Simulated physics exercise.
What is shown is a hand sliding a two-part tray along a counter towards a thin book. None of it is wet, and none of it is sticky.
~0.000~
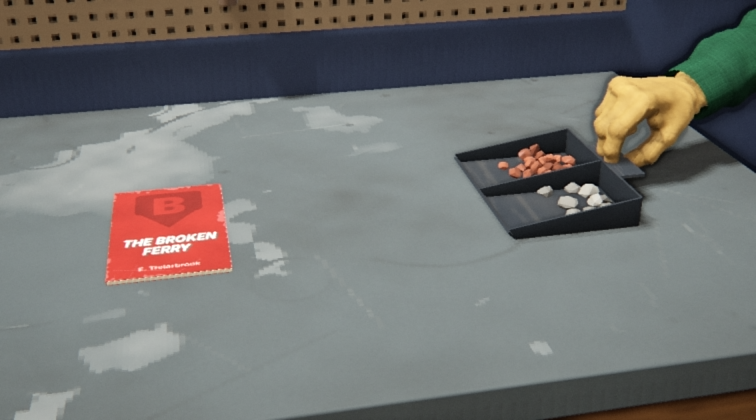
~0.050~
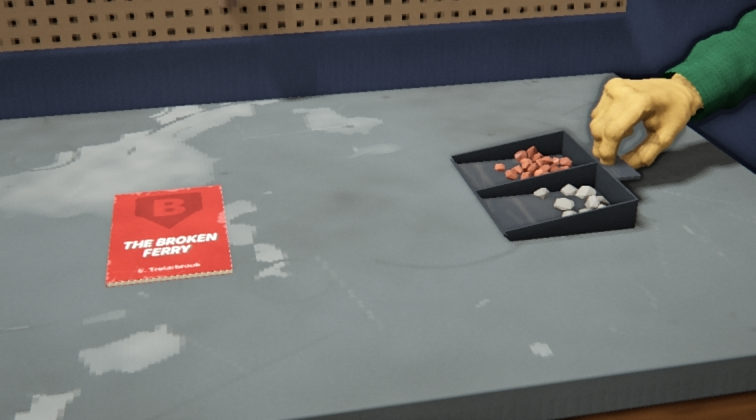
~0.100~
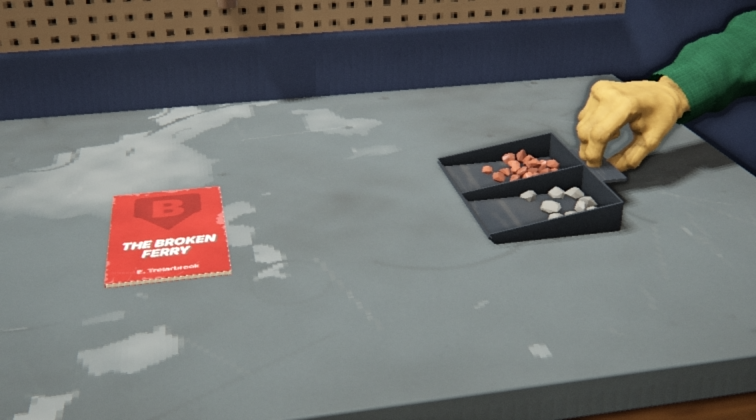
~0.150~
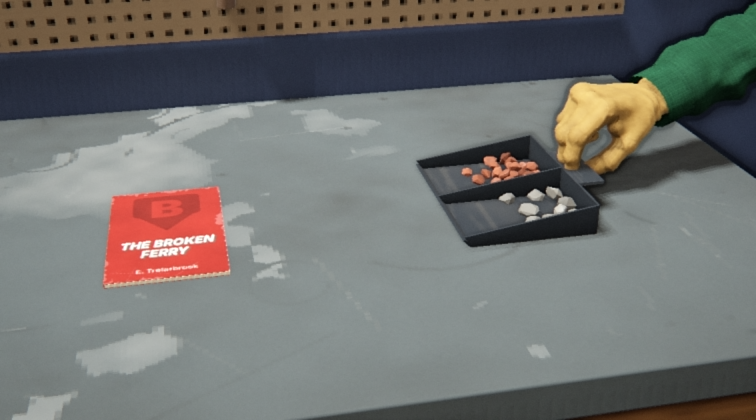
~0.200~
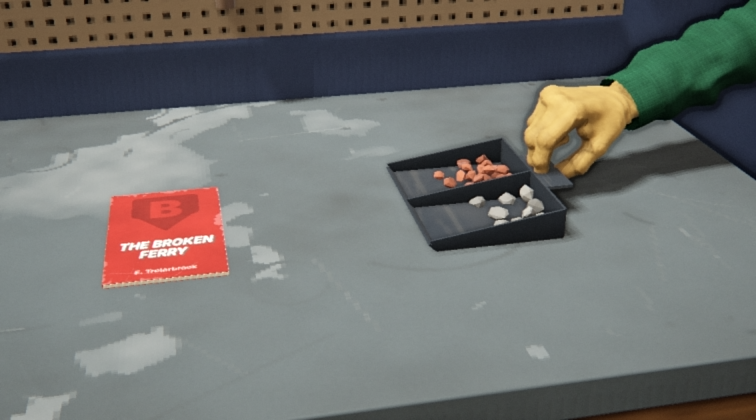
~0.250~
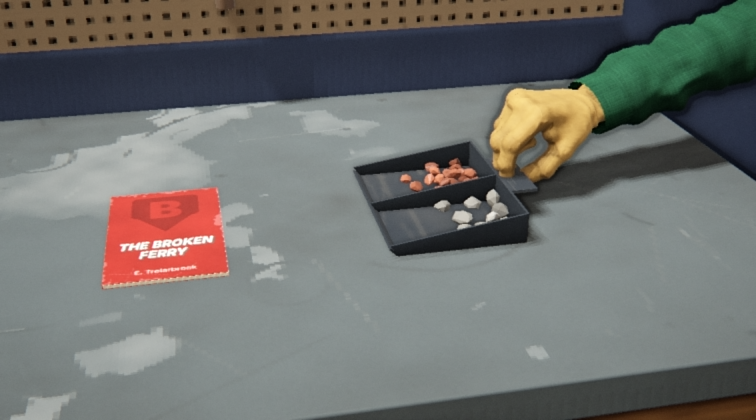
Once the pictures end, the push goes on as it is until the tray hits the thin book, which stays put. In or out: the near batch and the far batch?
At the sudden stop, the near batch loses nothing; the far batch loses nothing.
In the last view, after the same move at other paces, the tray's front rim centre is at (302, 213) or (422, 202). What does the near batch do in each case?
With the first speed it partly escapes, and with the second it never leaves.
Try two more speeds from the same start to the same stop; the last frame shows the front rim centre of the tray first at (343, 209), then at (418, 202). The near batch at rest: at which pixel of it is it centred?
First try about (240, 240), second try about (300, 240).
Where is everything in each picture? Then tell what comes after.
In the first picture, front rim near (479, 192), at rest; thin book near (169, 250); near batch near (595, 200), a few bits of gravel; far batch near (548, 168), a few bits of crushed brick.
In the second picture, front rim near (475, 194), hardly any of the way covered; far batch near (545, 170).
In the third picture, front rim near (461, 196), a little of the way covered; near batch near (580, 208).
In the fourth picture, front rim near (438, 199), near a quarter of the way covered; far batch near (513, 175).
In the fifth picture, front rim near (406, 203), near a quarter of the way covered; near batch near (528, 214).
In the sixth picture, front rim near (370, 207), near half of the way covered; thin book near (165, 254); near batch near (492, 218); far batch near (453, 183).
After 0.36 s, tray still sliding, front rim near (297, 214); near batch all inside; far batch all inside.
After 0.57 s, tray stopped at the thin book; near batch all inside, moved towards the front rim; far batch all inside, moved towards the front rim.
In the end (1.0 s), tray stopped at the thin book; near batch all inside, moved towards the front rim; far batch all inside, moved towards the front rim.
